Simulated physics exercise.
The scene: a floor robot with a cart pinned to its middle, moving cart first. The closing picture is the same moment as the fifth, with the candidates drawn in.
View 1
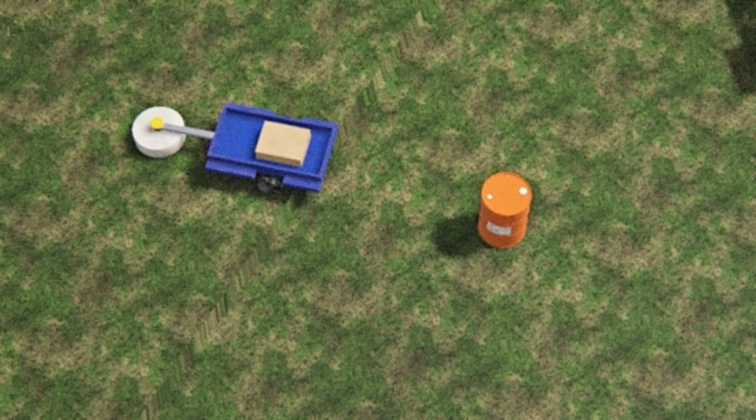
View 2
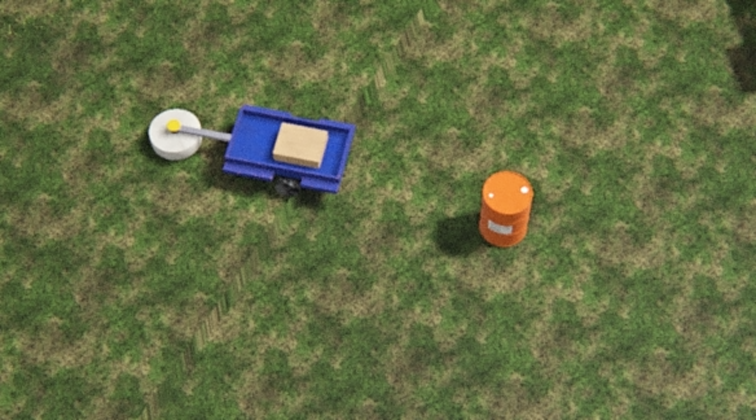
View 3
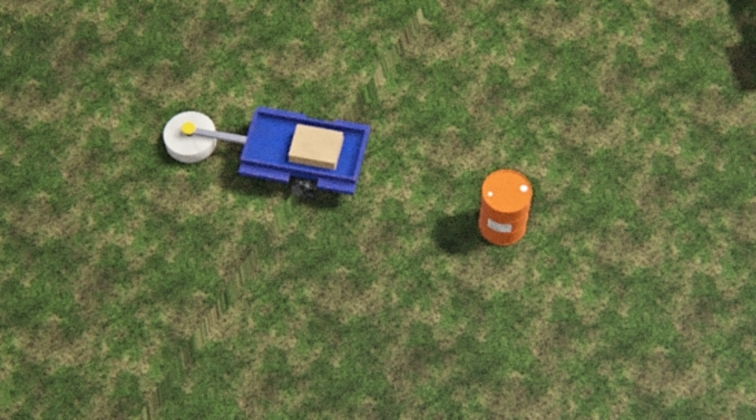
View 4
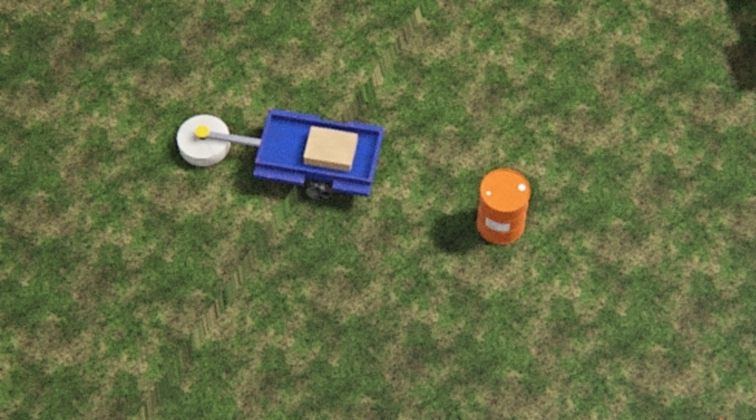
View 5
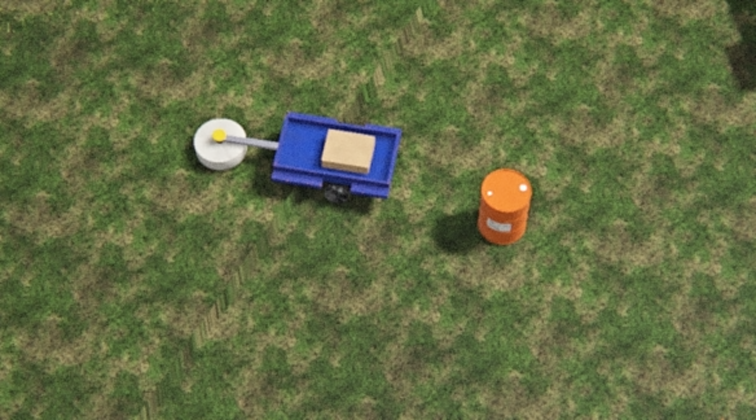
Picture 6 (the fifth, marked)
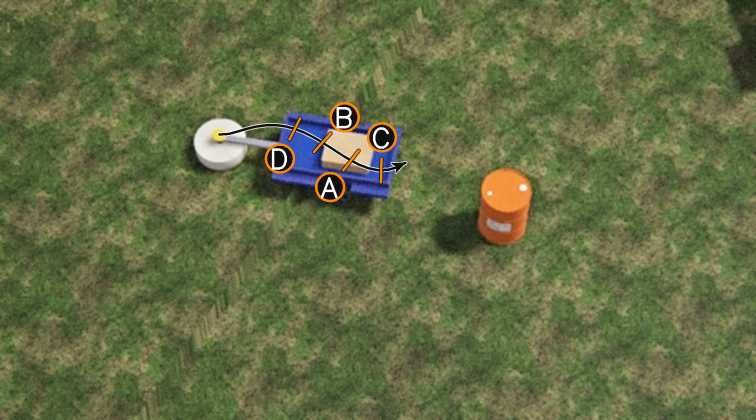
On patchy grass, a round white robot pushing a blue cart with a box slowly rightward, an orange drum standing still.
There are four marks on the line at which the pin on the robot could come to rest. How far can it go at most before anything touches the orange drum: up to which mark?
All is well up to D.
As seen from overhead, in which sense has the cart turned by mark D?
Clockwise.
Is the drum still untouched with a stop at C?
For that mark, no.
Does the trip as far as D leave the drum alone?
Yes.
On the marked copy, A at (351, 160); B at (322, 143); C at (381, 170); D at (295, 129); the route from (219, 135) via (320, 141) to (405, 163).
With D. Early on, robot (245, 137), cart (360, 157).
Further on, robot (274, 133), cart (384, 164).
At the end, robot (296, 137), cart (405, 171); nothing has been touched.
As for the rest, A is too far, the drum has been hit; B is too far, the drum has been hit; C is too far, the drum has been hit.
